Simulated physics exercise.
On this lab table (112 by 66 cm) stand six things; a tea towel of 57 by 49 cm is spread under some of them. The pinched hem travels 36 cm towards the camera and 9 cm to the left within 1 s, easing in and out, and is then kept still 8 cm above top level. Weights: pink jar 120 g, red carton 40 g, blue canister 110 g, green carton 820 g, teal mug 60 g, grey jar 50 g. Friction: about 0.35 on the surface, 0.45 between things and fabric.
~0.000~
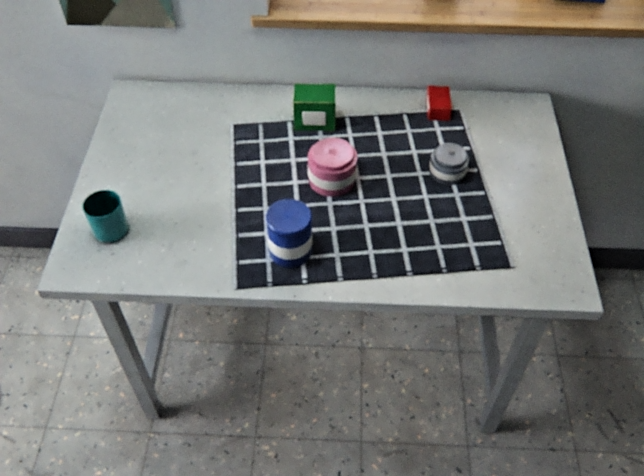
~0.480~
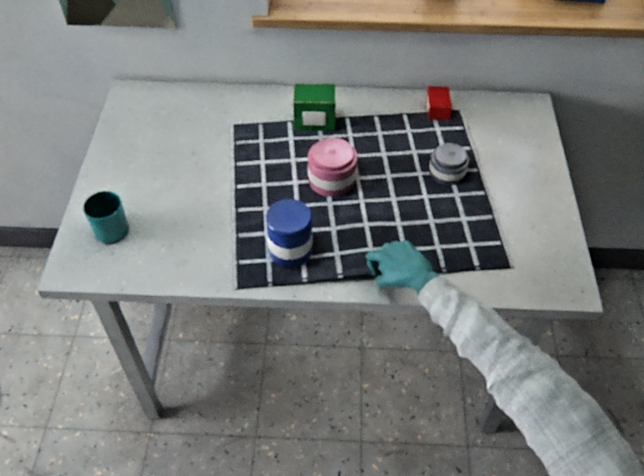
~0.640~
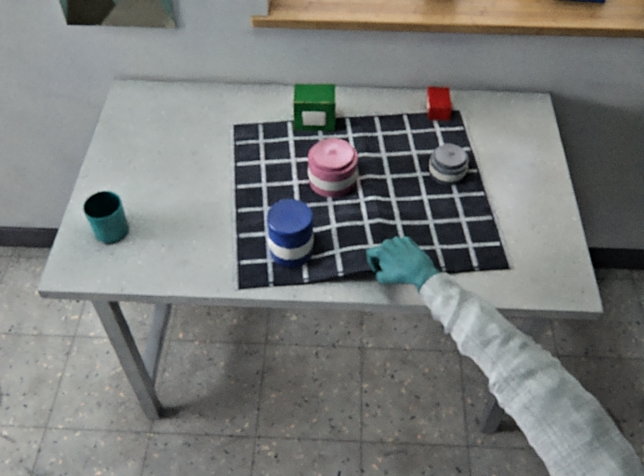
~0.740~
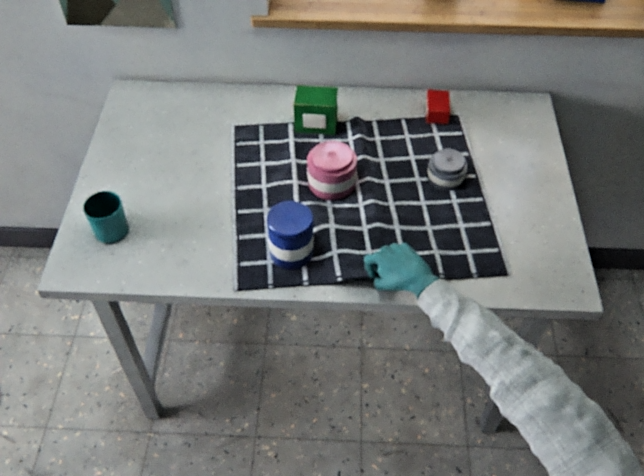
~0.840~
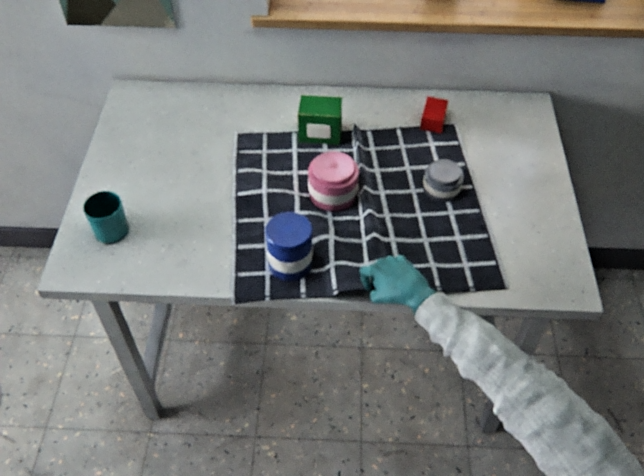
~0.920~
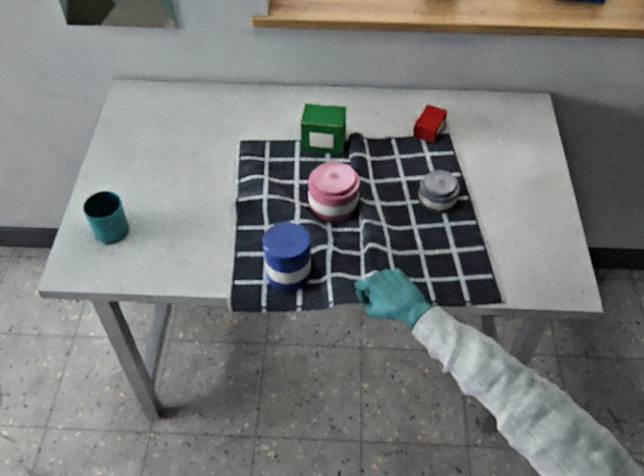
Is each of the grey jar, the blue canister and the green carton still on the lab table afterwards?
In order: The grey jar drops off; the blue canister drops off; the green carton stays on.
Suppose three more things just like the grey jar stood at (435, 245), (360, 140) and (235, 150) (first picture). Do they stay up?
In that order: Falls off, remains, remains.
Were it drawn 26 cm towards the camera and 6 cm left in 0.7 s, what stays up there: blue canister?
Then: Blue canister drops off.
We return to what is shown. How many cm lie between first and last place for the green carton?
About: Green carton 35 cm.
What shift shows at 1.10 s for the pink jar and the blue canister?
Pink jar 15 cm, blue canister 15 cm.
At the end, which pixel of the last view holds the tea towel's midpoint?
Around (347, 326).
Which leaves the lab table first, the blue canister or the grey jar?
First goes the blue one.
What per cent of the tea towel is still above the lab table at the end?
About 35 per cent.
By 1.1 s, 75 % of the tea towel is still over the top; grey jar 20 cm off its start, green carton 17 cm off its start, blue canister 16 cm off its start.
By 1.3 s, 55 % of the tea towel is still over the top; grey jar 31 cm off its start, blue canister over the edge, green carton 27 cm off its start.
By 1.4 s, 45 % of the tea towel is still over the top; blue canister over the edge, grey jar 39 cm off its start at (427, 298), green carton 33 cm off its start at (334, 198).
By 1.6 s, 35 % of the tea towel is still over the top; grey jar over the edge, blue canister over the edge, green carton 36 cm off its start.
By 3.2 s, 35 % of the tea towel is still over the top; grey jar over the edge, blue canister over the edge, green carton 36 cm off its start at (333, 209), red carton 44 cm off its start at (448, 237).
